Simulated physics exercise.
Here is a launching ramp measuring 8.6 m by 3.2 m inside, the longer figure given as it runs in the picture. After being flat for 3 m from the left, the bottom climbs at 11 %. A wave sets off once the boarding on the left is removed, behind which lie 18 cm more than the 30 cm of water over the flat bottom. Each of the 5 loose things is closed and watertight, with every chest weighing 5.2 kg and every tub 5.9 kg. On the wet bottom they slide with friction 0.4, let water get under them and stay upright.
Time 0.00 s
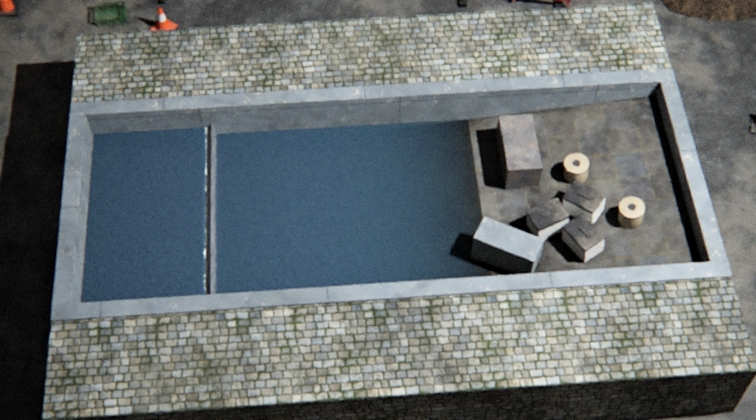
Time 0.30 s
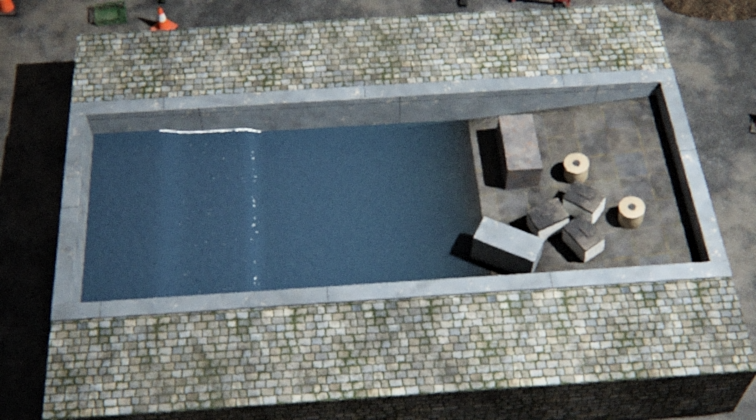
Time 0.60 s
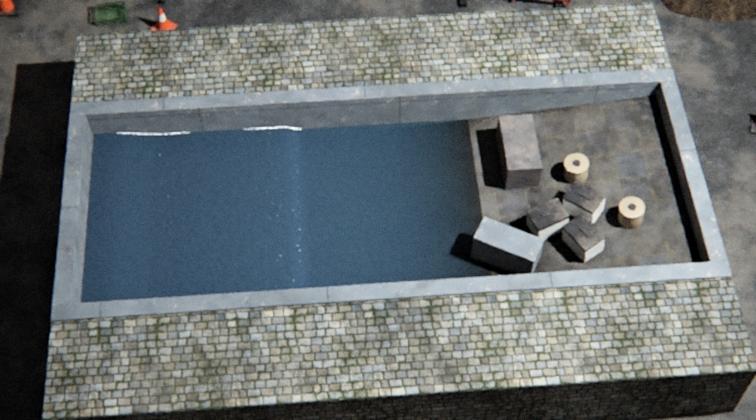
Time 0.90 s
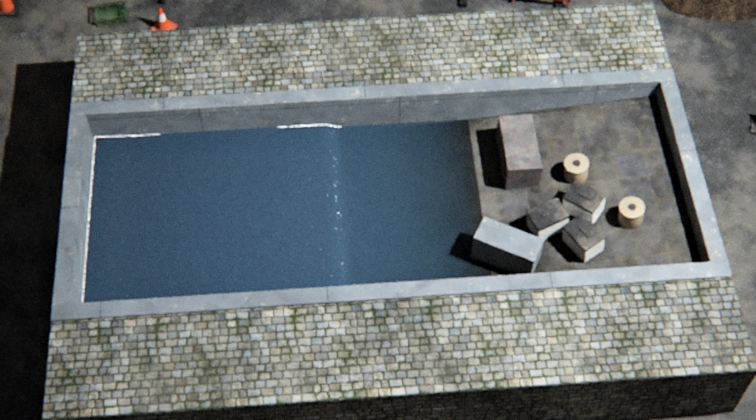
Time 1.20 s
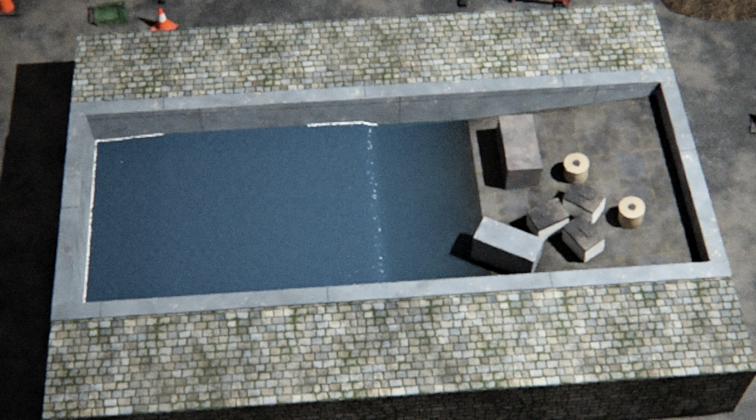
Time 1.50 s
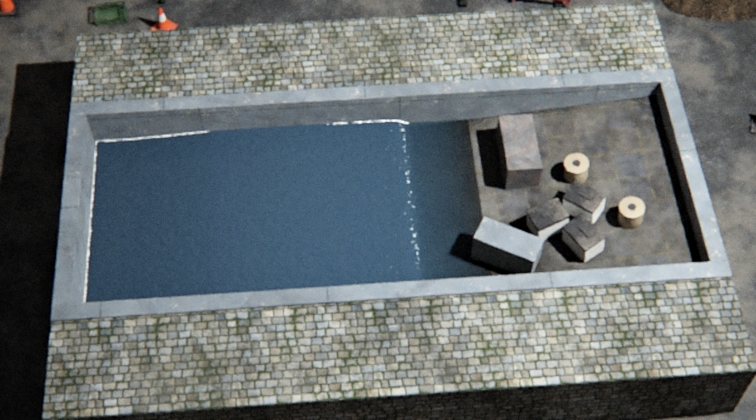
A stone-rimmed launching ramp set between strips of mossy cobbles is seen from high above by a still camera. Dark blue water fills the left, behind a thin upright board, while grey and brown blocks and two pale round drums sit on the bare right side. The board disappears, and a low, white-flecked ripple travels rightward across the water as pale foam edges the left and far walls.
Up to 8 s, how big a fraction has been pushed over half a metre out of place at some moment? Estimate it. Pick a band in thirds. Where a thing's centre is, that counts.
Band: One to two thirds.
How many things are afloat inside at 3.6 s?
At that point I count 1.
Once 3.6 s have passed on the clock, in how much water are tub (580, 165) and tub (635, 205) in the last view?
About 3 and 0 cm.
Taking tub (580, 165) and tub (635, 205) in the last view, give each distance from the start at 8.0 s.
In that order: 0 cm, 0 cm.
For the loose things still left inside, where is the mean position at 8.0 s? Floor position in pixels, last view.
It works out to somewhere near (520, 206) on the floor.
After 2.1 s 0 of 5 are over 50 cm from their spots; 0 afloat.
After 3.6 s 0 of 5 are over 50 cm from their spots; 1 afloat.
After 5.6 s 0 of 5 are over 50 cm from their spots; 3 afloat.
After 8.0 s 3 of 5 are over 50 cm from their spots, and 3 have been at some point; 2 afloat.
